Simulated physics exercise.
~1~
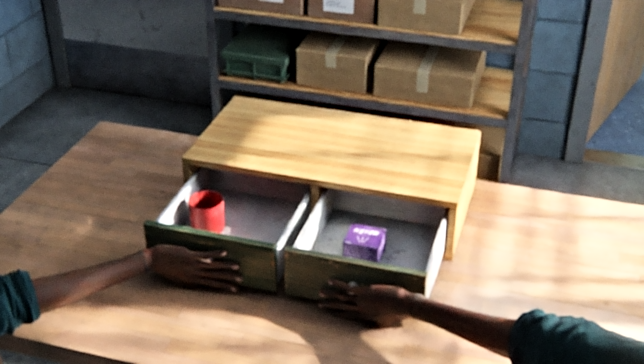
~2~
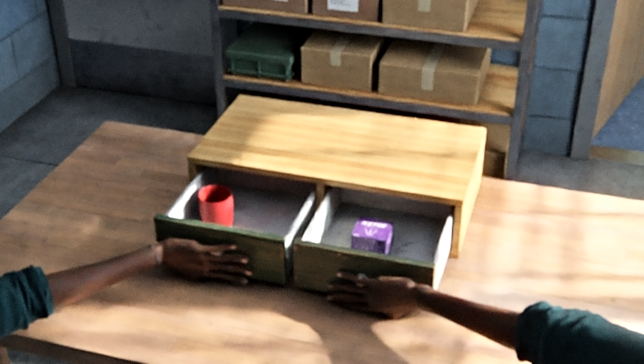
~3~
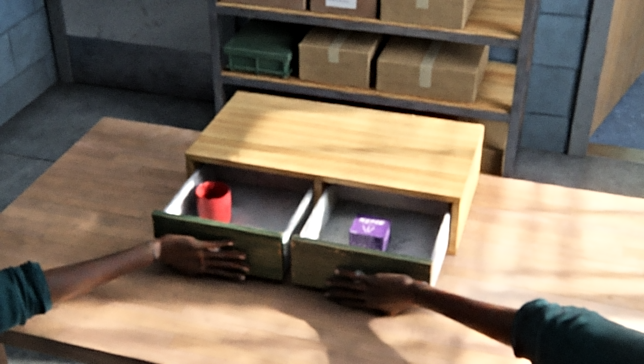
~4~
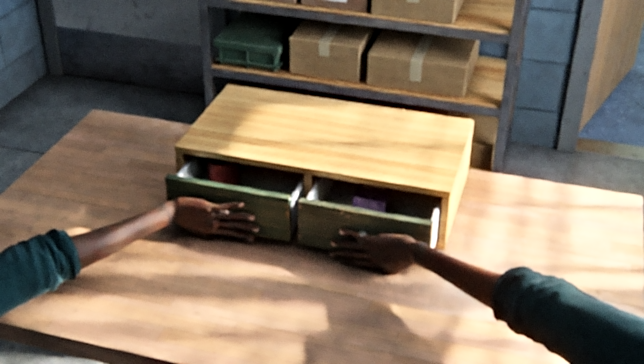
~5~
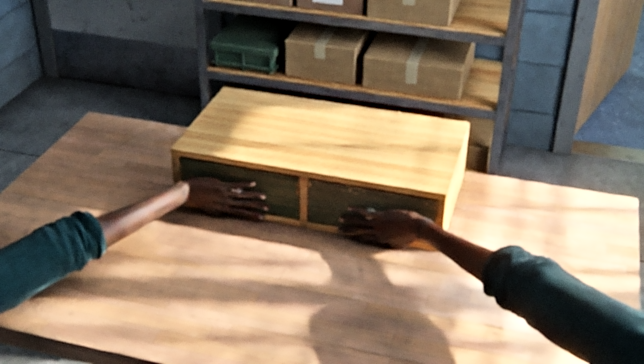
Two dark green drawers, pulled open side by side, jut from a pale wooden chest on a wooden table, seen from above and in front with a slight sway of the view. The left drawer holds a red beaker and the right one a small purple carton, while shelves of cardboard boxes and a green bin stand behind. Two hands in dark green sleeves rest against the drawer fronts, at first barely moving them. Then they push both drawers inward together, and the beaker and carton slip into shadow under the chest top. Finally both drawers sit shut flush, their contents hidden, with the hands still on the fronts.
